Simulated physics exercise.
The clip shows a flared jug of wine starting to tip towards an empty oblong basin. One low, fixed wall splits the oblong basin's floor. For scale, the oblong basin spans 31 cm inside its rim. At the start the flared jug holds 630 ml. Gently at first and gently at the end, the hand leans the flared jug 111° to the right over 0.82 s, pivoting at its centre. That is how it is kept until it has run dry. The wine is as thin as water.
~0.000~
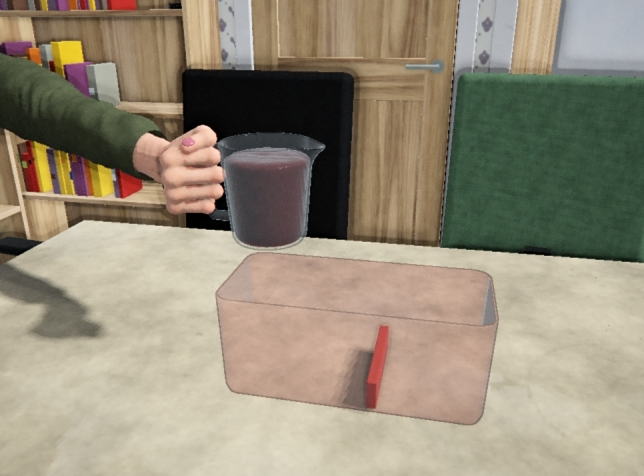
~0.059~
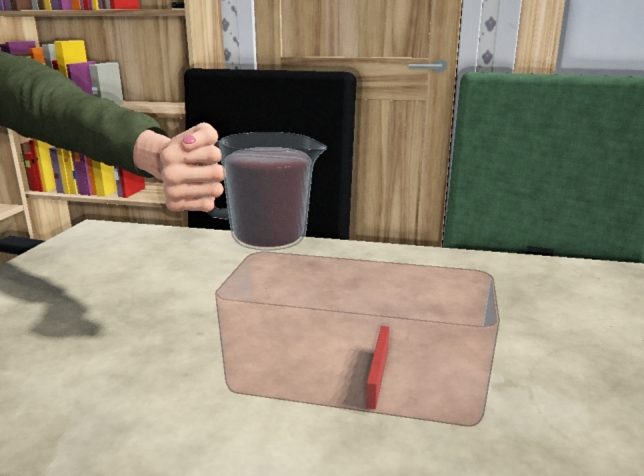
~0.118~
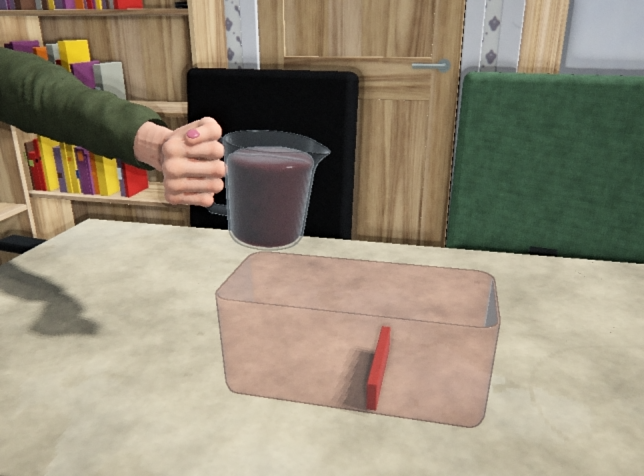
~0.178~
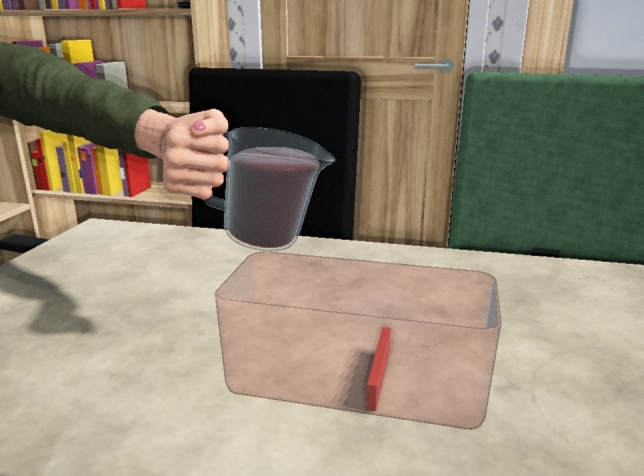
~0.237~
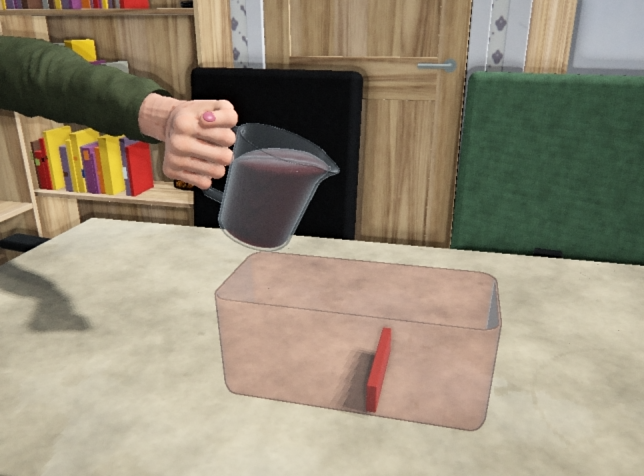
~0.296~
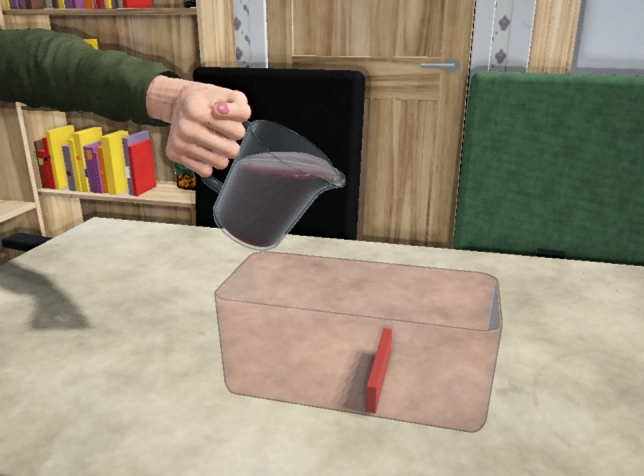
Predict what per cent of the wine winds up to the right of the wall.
Roughly 33 per cent is past the wall.
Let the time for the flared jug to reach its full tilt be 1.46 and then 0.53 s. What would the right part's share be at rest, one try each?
Try 1: Approx. 55 %; try 2: Approx. 25 %.
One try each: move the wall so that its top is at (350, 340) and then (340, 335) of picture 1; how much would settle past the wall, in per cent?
I'd say 80 percent on the first go, 95 percent on the next.
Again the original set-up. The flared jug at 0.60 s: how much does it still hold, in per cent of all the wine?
I'd estimate some 54 % remains.
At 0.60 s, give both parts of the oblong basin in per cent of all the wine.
Left side near 10, right side near 18.
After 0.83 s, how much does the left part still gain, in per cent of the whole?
I'd put it at some 12 percent.
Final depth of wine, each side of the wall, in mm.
On the left it stands about 18 mm, on the right about 14 mm.
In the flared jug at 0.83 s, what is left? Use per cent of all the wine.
About 8 % is still there.
Then, 0.60 s in, the tilt is 93° and 53 per cent is still to pour, 10 is left of the wall and 17 right of it.
Then, 0.83 s in, the tilt is 111° and 8 per cent is still to pour, 53 is left of the wall and 33 right of it.
Then, 1.06 s in, the tilt is 111° and 0 per cent is still to pour, 66 is left of the wall and 32 right of it.
Then, 1.32 s in, the tilt is 111° and 0 per cent is still to pour, 66 is left of the wall and 33 right of it.
Finally, 66 per cent lies left of the wall, 33 right of it and 1 outside.
